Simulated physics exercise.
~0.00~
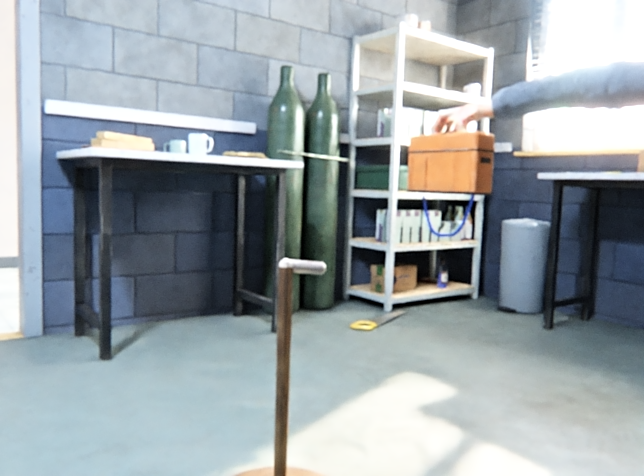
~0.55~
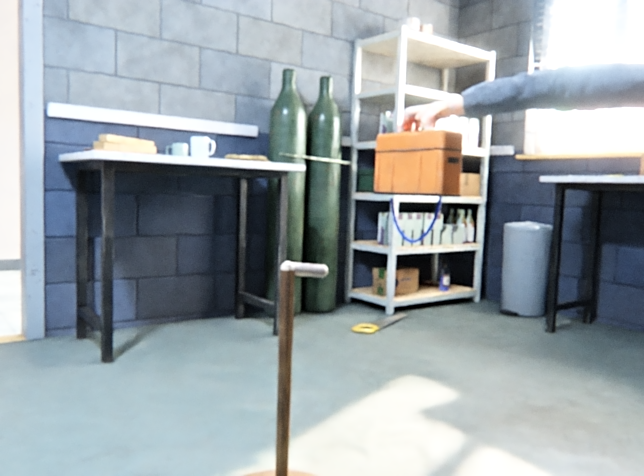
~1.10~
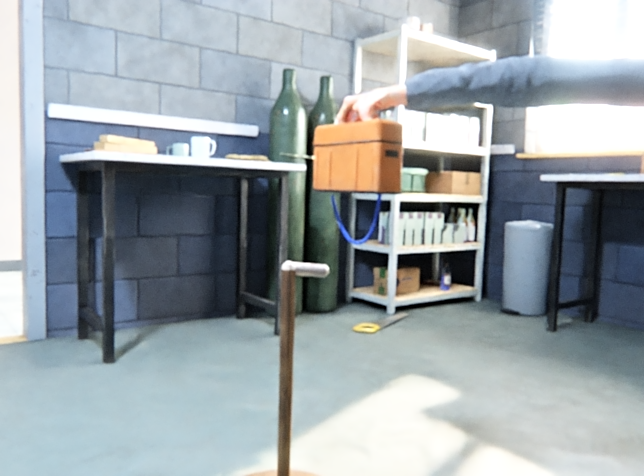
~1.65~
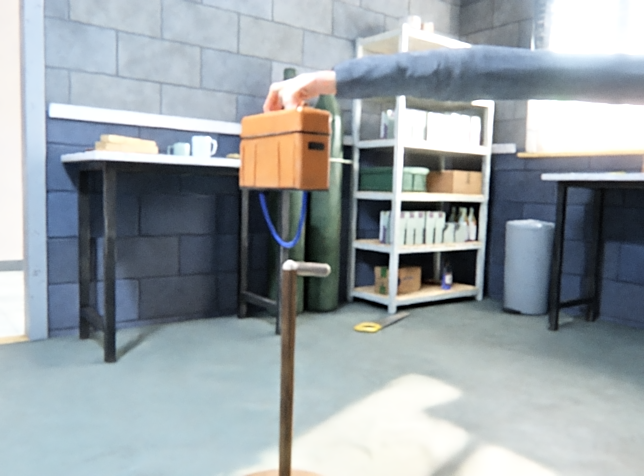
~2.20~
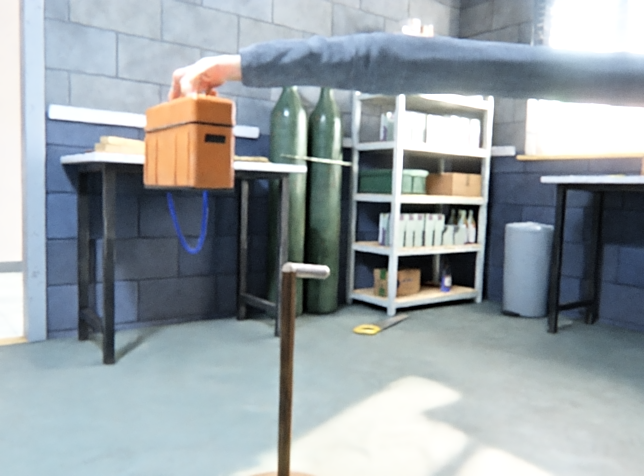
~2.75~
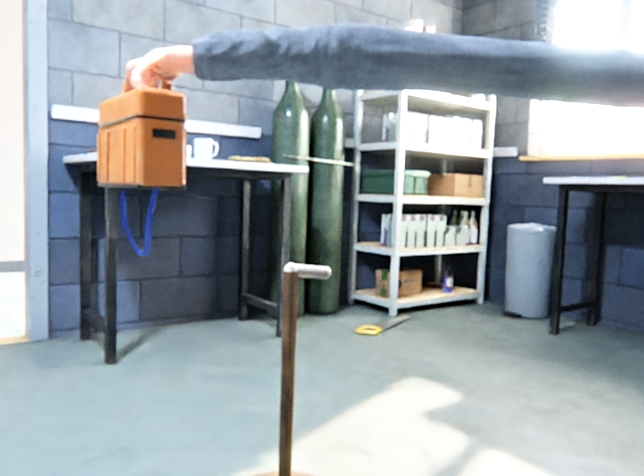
An orange case held by a hand moves left above a hooked post and passes clear.
